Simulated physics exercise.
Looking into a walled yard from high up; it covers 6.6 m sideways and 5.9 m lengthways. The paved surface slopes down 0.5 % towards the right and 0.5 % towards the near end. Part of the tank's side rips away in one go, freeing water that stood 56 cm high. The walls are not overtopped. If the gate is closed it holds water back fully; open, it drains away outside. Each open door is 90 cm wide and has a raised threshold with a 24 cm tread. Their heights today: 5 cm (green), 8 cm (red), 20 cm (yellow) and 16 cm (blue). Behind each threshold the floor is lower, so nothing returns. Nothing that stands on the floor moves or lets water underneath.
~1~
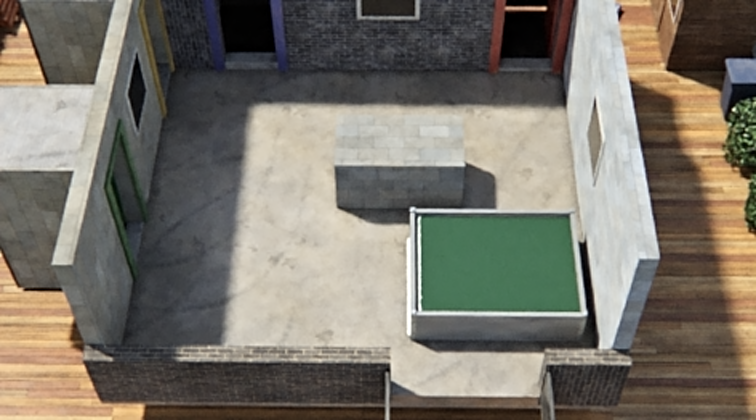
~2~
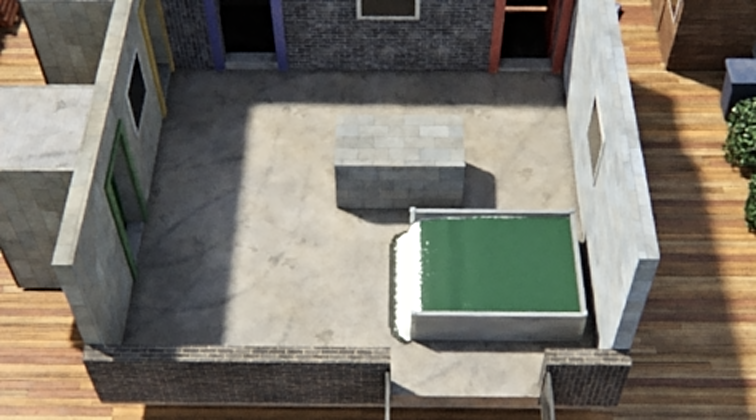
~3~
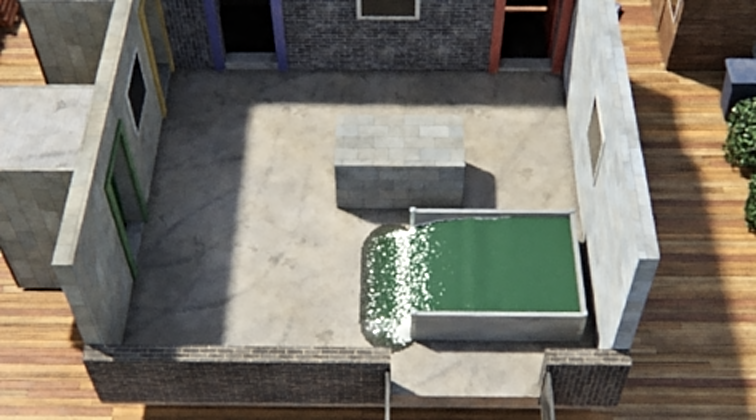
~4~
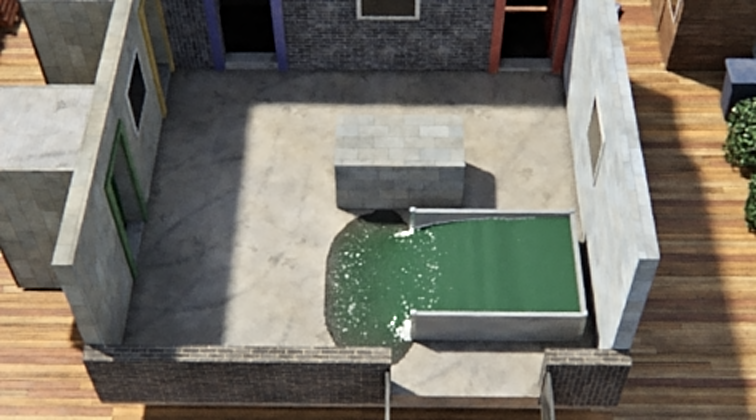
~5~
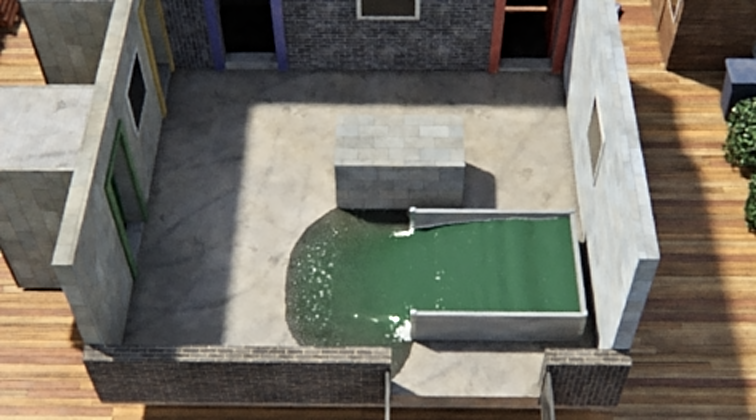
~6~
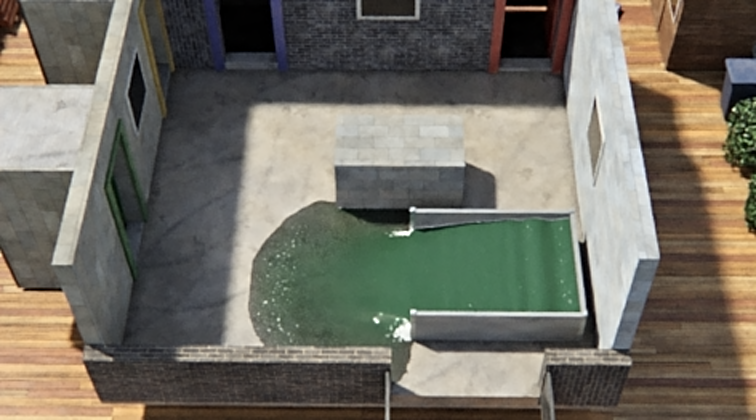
At first, green water sits still in a rectangular tank at the lower right of a walled yard, near a grey block. The tank's left side gives way and white, frothy water pours out, then spreads leftward across the paving in a widening, rounded green pool, while the coloured doorways stay dry.
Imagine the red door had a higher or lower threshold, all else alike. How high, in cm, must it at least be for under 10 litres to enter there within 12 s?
About 6 cm.
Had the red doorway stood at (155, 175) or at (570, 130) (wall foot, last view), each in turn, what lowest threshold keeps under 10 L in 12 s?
About 13.5 and 8.0 cm.
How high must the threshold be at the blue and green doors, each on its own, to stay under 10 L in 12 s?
About 11.0 cm at blue and 19 cm at green.
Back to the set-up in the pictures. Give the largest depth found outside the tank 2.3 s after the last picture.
About 32 cm.
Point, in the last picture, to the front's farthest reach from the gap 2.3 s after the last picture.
Around (170, 82).
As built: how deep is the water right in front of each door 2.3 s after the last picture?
Depths in cm: Green 22, red 0, yellow 3, blue 0.
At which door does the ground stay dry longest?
The red one.
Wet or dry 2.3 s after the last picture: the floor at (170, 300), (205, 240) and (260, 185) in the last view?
In that order: Flooded, flooded, wet.
Then, 0.7 s after the last picture water covers 35 % of the floor, deepest (24 cm) near (407, 312); it has not reached the red door.
Then, 2.3 s after the last picture water covers 50 % of the floor, deepest (32 cm) near (175, 342); it has not reached the red door.
Then, 11.3 s after the last picture water covers 95 % of the floor, deepest (12 cm) near (564, 232); 9 cm at the red door, 4 litres in over its 8 cm threshold.
At the red door as built, the water peaked near 9 cm, 11.3 s after the last picture.
With a threshold of 5.5 cm, 13 litres would have come in within the 12 s; with 7.5 cm, 5 litres. So under 10 litres takes about 6 cm.
